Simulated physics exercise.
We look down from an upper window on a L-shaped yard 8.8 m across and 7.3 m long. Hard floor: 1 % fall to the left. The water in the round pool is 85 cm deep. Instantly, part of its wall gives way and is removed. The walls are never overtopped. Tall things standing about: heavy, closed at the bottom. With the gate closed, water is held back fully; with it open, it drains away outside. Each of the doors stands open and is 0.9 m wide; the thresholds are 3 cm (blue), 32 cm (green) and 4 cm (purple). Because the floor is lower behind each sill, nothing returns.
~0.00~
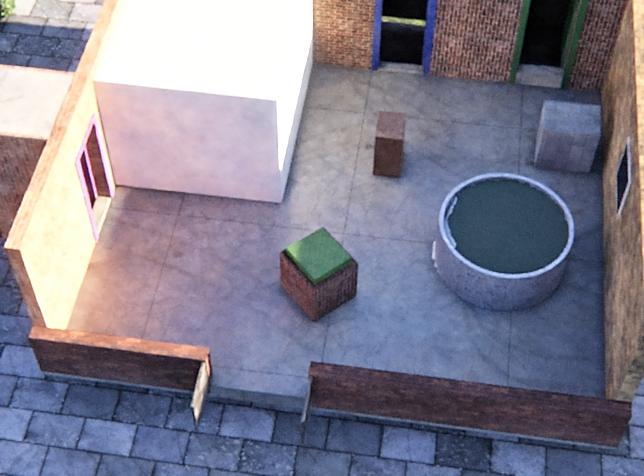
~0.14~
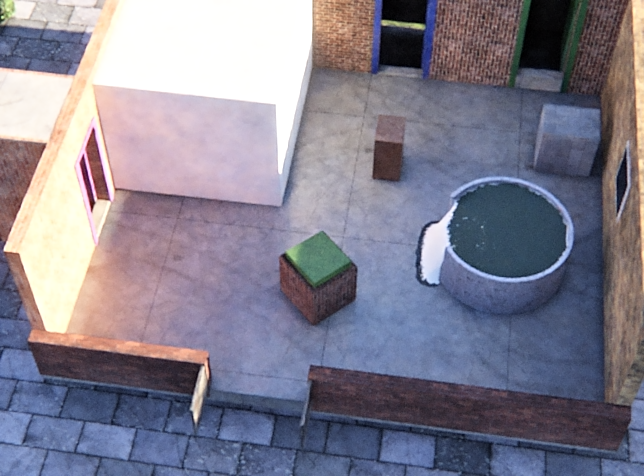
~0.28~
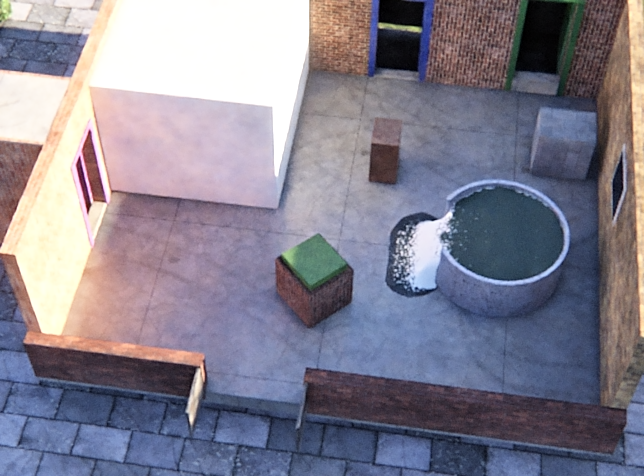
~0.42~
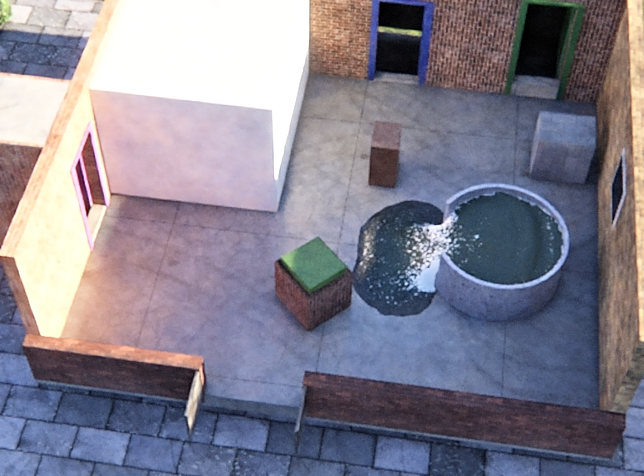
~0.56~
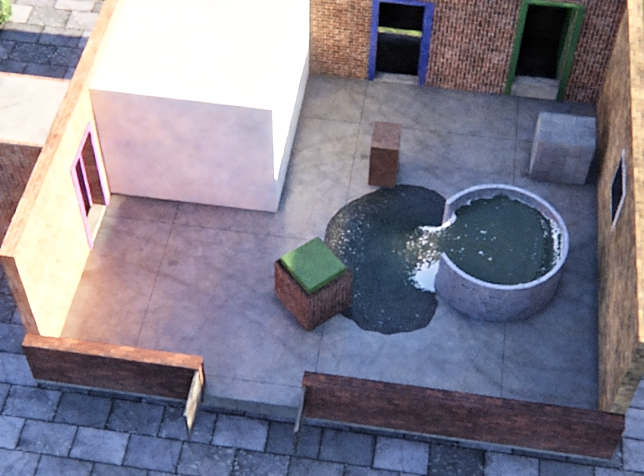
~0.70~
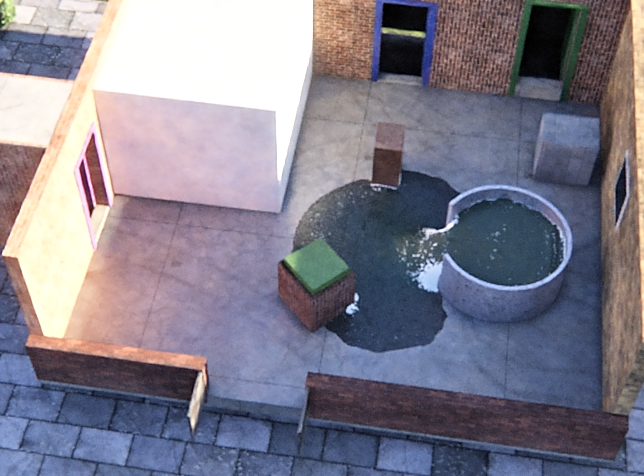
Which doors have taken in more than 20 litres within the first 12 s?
Result: At the blue door more than the set amount gets in. At the green door no more than the set amount gets in. At the purple door more than the set amount gets in.
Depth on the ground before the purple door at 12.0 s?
I'd put it near 8.0 cm.
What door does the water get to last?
Answer: The green one, last of all.
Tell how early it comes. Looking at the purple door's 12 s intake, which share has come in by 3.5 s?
Share by then: ~ 45 %.
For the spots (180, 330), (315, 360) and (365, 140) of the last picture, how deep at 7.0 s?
About 4, 2 and 4 cm respectively.
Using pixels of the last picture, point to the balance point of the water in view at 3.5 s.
I'd put it close to (364, 238).
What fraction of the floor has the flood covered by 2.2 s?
Close to 40 in a hundred.
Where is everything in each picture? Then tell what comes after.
The round pool at (506, 227) is whole and still, 85 cm deep, in the first frame.
Water pours out at (440, 241) and has run 0.7 m, to (429, 283); deepest outside 46 cm, 85 cm at the round pool's back, in the second frame.
Water pours out at (436, 246) and has run 1.0 m, to (397, 288); deepest outside 50 cm, 85 cm at the round pool's back, in the third frame.
Water pours out at (435, 252) and has run 1.4 m, to (361, 290); deepest outside 44 cm, 82 cm at the round pool's back, in the fourth frame.
Water pours out at (435, 252) and has run 1.9 m, to (324, 275); deepest outside 43 cm, 74 cm at the round pool's back, in the fifth frame.
Water pours out at (438, 253) and has run 2.5 m, to (295, 266); deepest outside 43 cm, 72 cm at the round pool's back, in the sixth frame.
After 1.4 s water covers 30 % of the floor and is deepest (44 cm) near (346, 289); blue door not reached, green door not reached, purple door not reached.
After 2.2 s water covers 40 % of the floor and is deepest (39 cm) near (114, 196); blue door 2 cm at the sill, 0 L in, green door not reached, purple door 16 cm at the sill, 30 L in.
After 3.5 s water covers 50 % of the floor and is deepest (26 cm) near (290, 209); blue door 10 cm at the sill, 8 L in, green door not reached, purple door 22 cm at the sill, 249 L in.
After 7.0 s water covers 80 % of the floor and is deepest (14 cm) near (55, 361); blue door 6 cm at the sill, 70 L in, green door 4 cm at the sill, 0 L in, purple door 11 cm at the sill, 461 L in.
After 12.0 s water covers 95 % of the floor and is deepest (8 cm) near (98, 242); blue door 4 cm at the sill, 86 L in, green door 6 cm at the sill, 0 L in, purple door 8 cm at the sill, 552 L in.
